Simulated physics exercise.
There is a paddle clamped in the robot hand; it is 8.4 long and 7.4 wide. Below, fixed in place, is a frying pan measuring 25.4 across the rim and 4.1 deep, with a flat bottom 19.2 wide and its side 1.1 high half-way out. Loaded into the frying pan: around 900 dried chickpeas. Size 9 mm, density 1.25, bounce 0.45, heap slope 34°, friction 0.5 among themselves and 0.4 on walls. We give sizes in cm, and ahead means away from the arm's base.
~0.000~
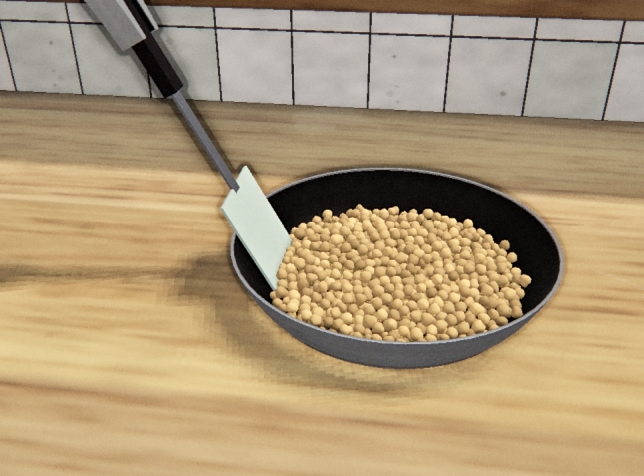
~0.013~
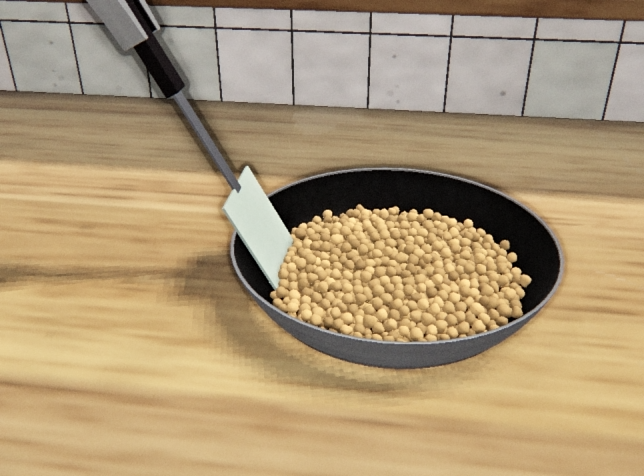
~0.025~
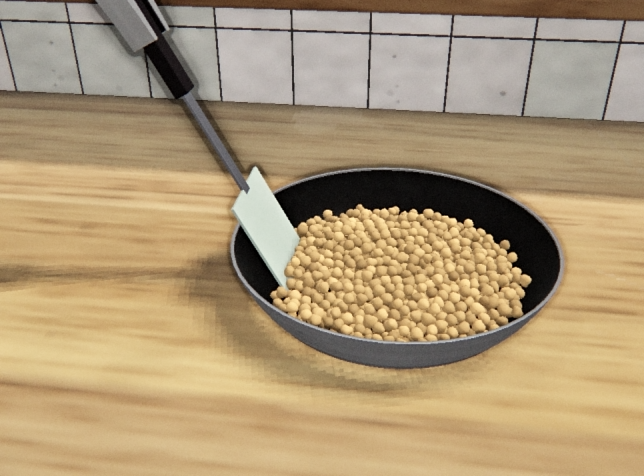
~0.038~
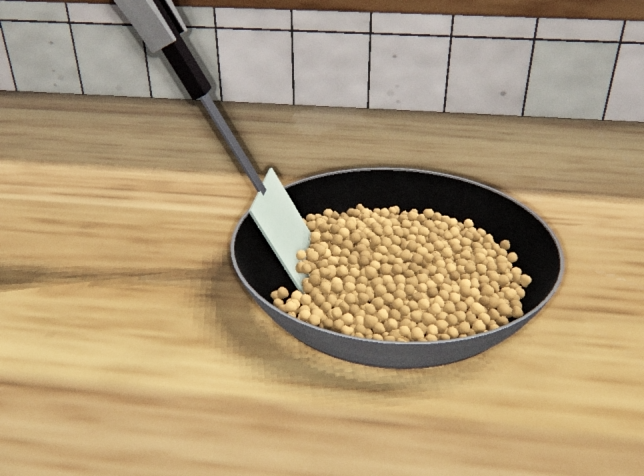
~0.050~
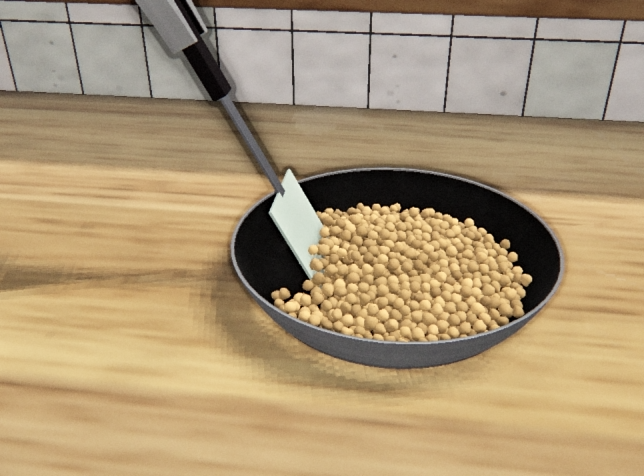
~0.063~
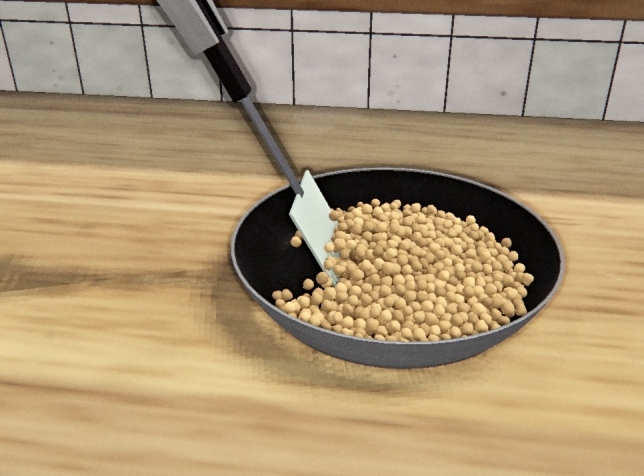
Robot-held pale paddle pushing rightward through small round tan chickpeas in a dark frying pan, baring some of the pan's left side.
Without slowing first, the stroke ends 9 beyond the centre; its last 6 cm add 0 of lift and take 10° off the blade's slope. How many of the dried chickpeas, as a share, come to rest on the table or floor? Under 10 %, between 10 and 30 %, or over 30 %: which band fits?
The band that fits is between 10 and 30 %.
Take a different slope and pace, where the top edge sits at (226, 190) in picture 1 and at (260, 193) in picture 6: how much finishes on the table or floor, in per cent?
About 5 per cent.
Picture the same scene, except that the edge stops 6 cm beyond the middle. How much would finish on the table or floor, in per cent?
5 %, roughly.
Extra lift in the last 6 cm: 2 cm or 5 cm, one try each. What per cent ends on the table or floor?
Some 20 and 15 per cent.
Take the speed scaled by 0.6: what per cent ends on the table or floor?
Something close to 10 per cent ends up on the table or floor.
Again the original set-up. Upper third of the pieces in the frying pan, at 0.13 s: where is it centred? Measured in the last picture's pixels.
Around (454, 256).
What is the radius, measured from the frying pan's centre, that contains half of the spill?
Roughly 22 centimetres.
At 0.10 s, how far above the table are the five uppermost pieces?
Around 6 cm above the table.
By 0.10 s, sloping 62°, highest piece 7 above the table; 900 in the frying pan.
By 0.13 s, sloping 59°, highest piece 8 above the table; 900 in the frying pan.
By 0.35 s, sloping 52°, highest piece 11 above the table; 748 in the frying pan, 106 on the table or floor, 46 on the blade or in flight.
By 1.40 s, sloping 52°, highest piece 5 above the table; 746 in the frying pan, 154 on the table or floor.
Final count, 746 in the frying pan, 154 on the table or floor. That is 17 % on the table or floor.
